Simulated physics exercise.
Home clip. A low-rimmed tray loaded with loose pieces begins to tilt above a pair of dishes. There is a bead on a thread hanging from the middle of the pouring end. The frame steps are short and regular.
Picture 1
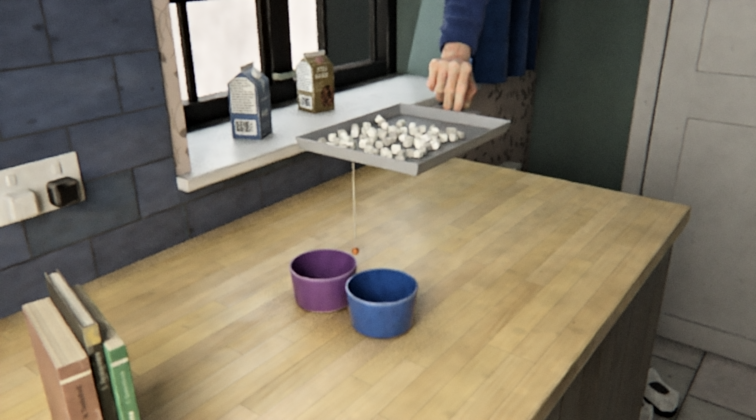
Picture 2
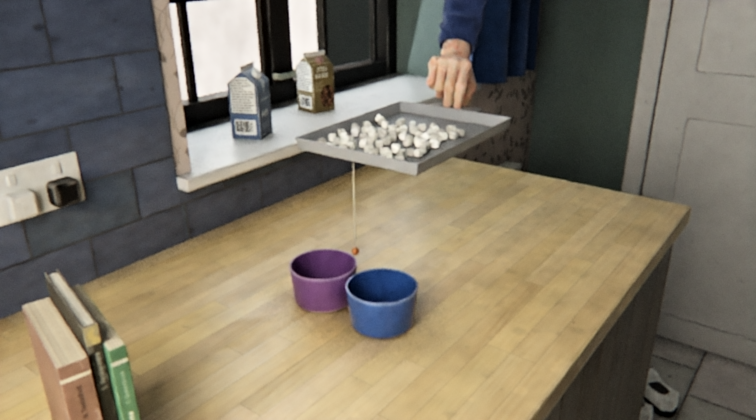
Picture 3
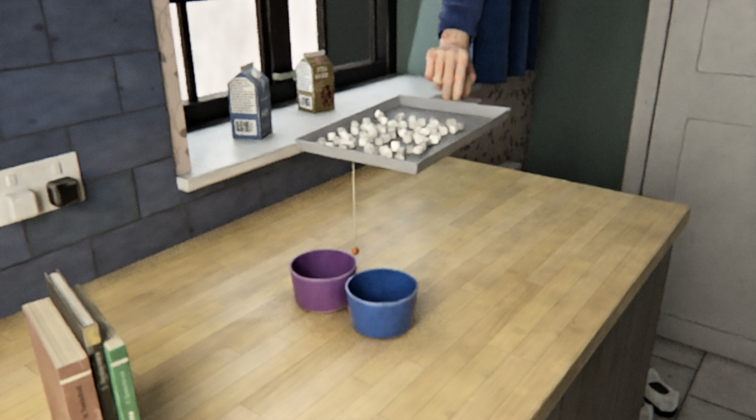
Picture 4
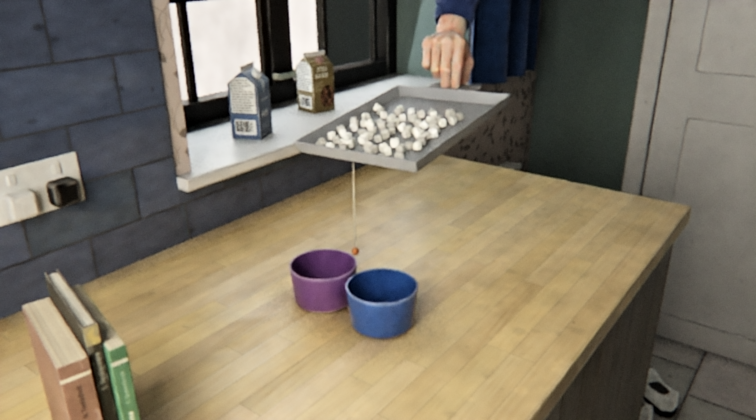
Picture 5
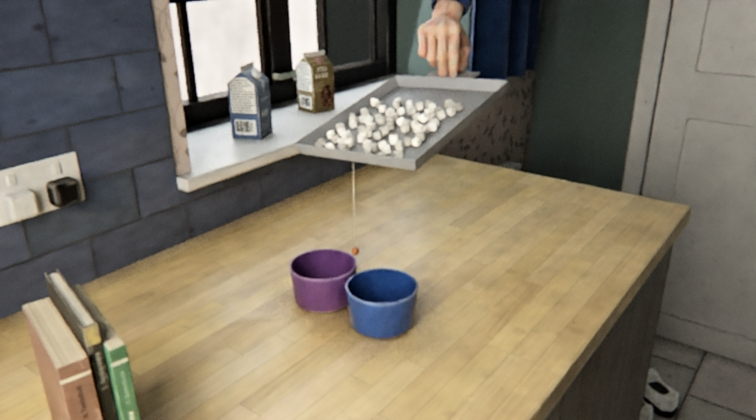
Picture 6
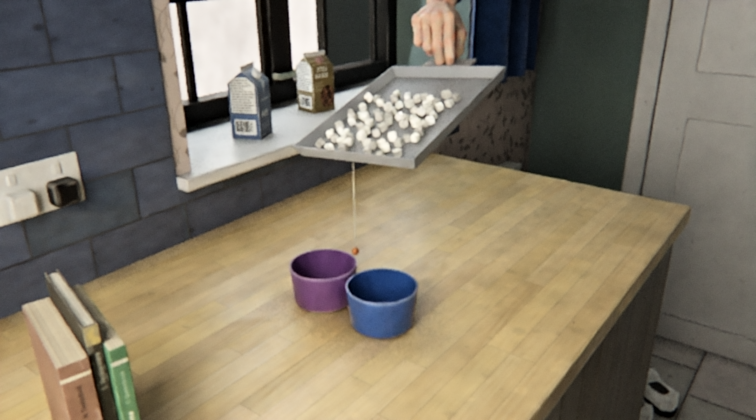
A kitchen with a wooden worktop, dark blue wall tiles and a window is seen from slightly above by a still camera. Purple and blue bowls sit side by side near a hanging red bead, with books at left and two cartons on the sill. A hand steadily raises the far end of a grey tray of white lumps, steepening its tilt toward the near left corner.
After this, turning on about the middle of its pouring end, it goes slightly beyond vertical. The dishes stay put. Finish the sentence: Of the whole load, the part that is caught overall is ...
... less than half of it.
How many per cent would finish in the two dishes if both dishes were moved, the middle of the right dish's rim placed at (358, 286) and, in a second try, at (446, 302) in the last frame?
Respectively 50 % and 0 %.
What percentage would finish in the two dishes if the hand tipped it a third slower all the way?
I'd put it near 40 per cent.
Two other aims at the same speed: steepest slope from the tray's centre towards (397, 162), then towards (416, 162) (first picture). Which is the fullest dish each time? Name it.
Try 1: Right-side dish. Try 2: Right-side dish.
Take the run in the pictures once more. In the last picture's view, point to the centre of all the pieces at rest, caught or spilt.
Roughly at (295, 299).
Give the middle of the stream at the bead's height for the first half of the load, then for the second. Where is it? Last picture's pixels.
First roughly (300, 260), then roughly (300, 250).
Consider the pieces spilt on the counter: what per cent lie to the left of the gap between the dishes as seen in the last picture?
Some 90 per cent.
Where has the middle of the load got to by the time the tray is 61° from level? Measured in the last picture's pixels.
In the last view, the load is centred close to (341, 136).
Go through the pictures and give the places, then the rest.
Corners of the pouring end (300, 137) and (416, 162), level; middle of the load (393, 139), sugar cubes; left dish (301, 291); right dish (360, 315); bead on its thread (355, 251), in the first frame.
Corners of the pouring end (300, 137) and (416, 162), level; middle of the load (393, 138), in the second frame.
Corners of the pouring end (300, 139) and (416, 161), tipped barely, lowest at the left corner; middle of the load (392, 135), in the third frame.
Corners of the pouring end (299, 140) and (415, 159), tipped a little, lowest at the left corner; middle of the load (391, 131), in the fourth frame.
Corners of the pouring end (298, 143) and (413, 158), tipped a little, lowest at the left corner; middle of the load (390, 126), in the fifth frame.
Corners of the pouring end (298, 145) and (412, 157), tipped clearly, lowest at the left corner; middle of the load (389, 122); left dish (301, 291); right dish (360, 315), in the sixth frame.
Just after the last frame, tray tipped steeply; every one on the tray.
A moment on, tray tipped right over; almost all on the tray; just a few outside both.
Further on, tray tipped past a quarter turn; roughly a third in the left dish; roughly two thirds outside both.
When it is over, tray tipped past a quarter turn; not one in the right dish; roughly a third in the left dish; roughly two thirds outside both.
